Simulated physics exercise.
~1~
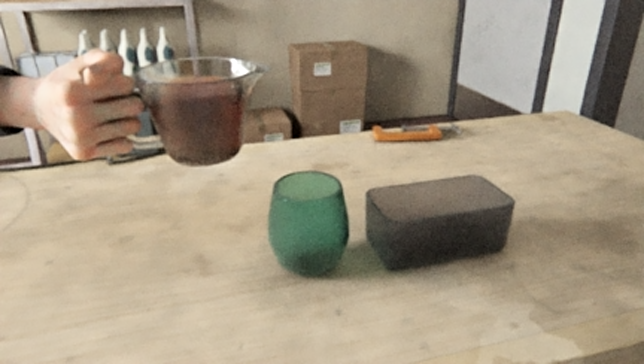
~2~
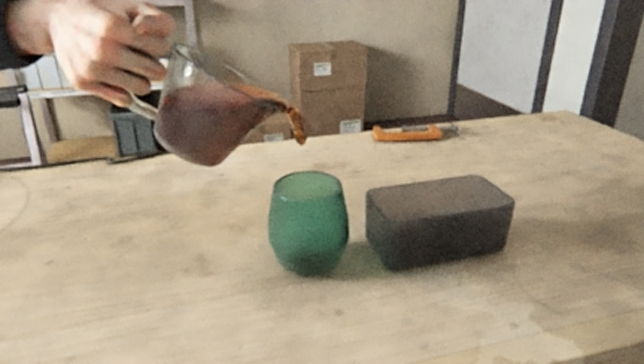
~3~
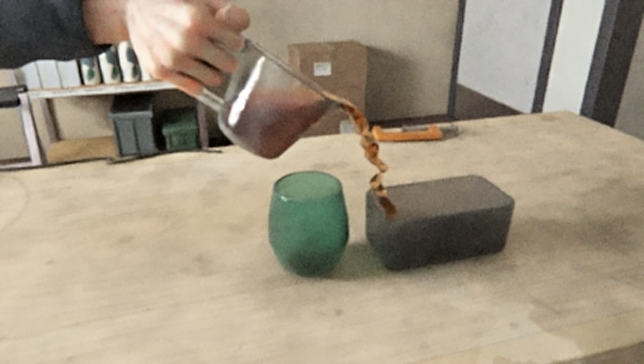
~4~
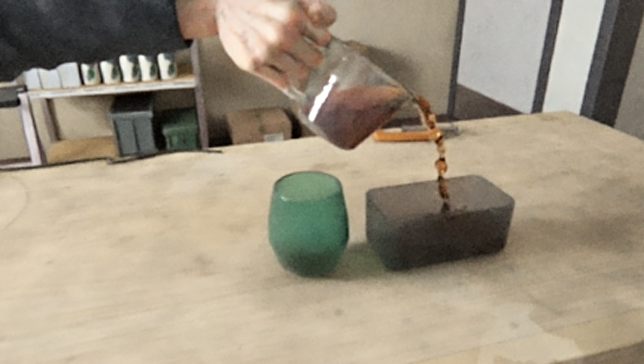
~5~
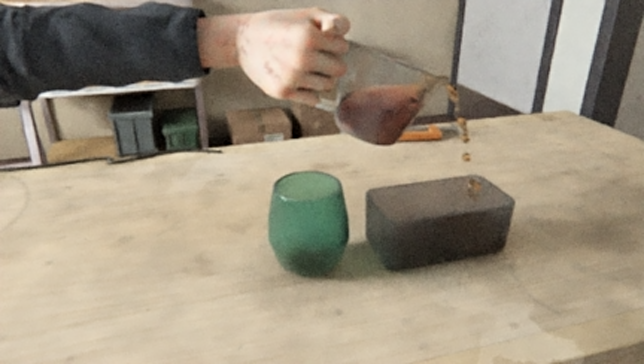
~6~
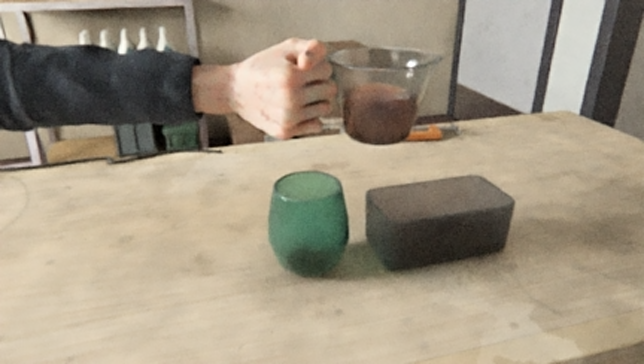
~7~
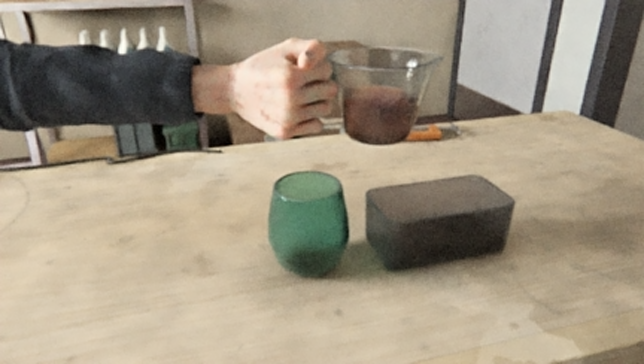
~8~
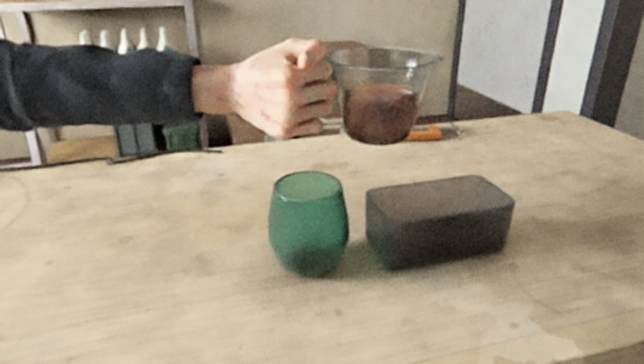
A hand holds a clear glass measuring jug of reddish-brown tea above a pale wooden table, seen from the front and slightly above in a room with shelves and cardboard boxes behind. On the table stand a green stemless glass and, to its right, a dark grey food box, with an orange-handled tool farther back. The hand tips the jug rightward and tea starts to spill from its spout above the glass. Still pouring, the jug travels right, and the stream falls at the box. The stream thins to drops as the jug rights itself, and it ends upright and still, with some tea left inside.
